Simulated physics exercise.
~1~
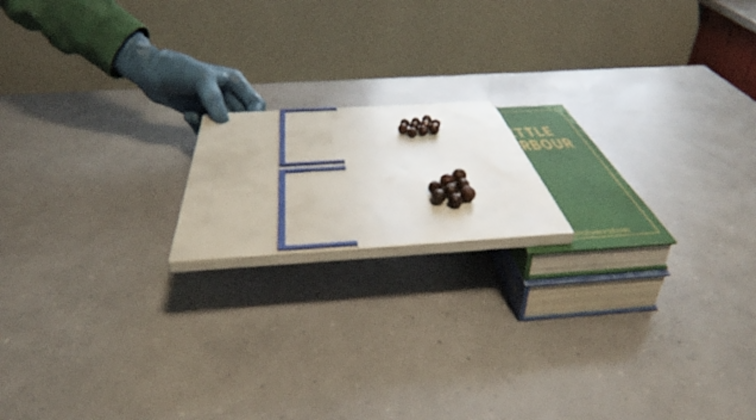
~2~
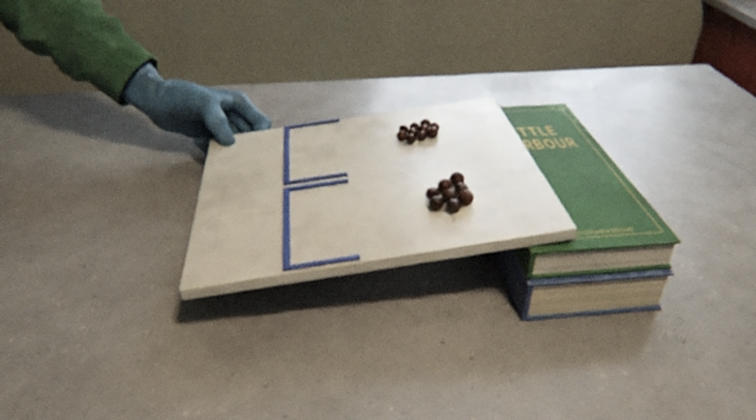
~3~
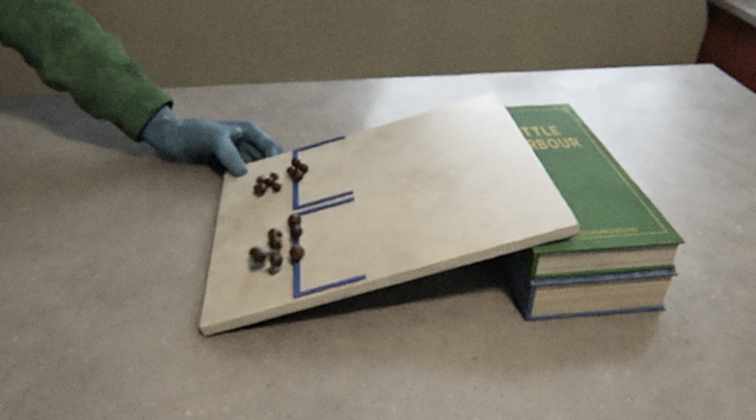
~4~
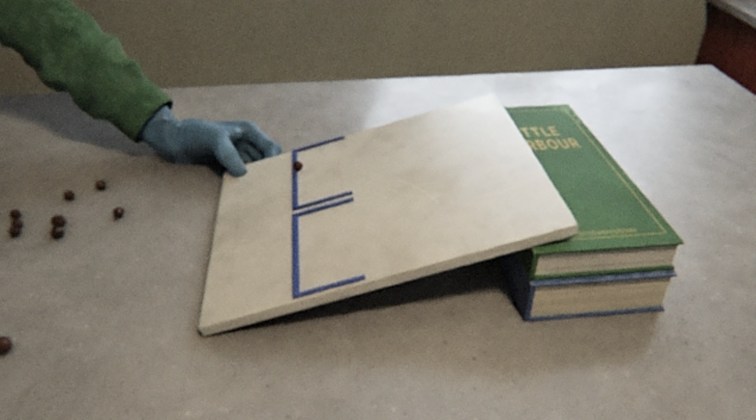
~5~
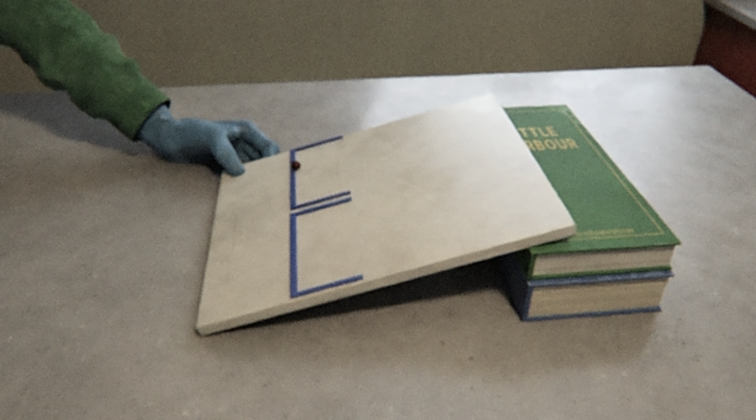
A gloved hand lowers the board's left end, and all but one dark bead roll off.
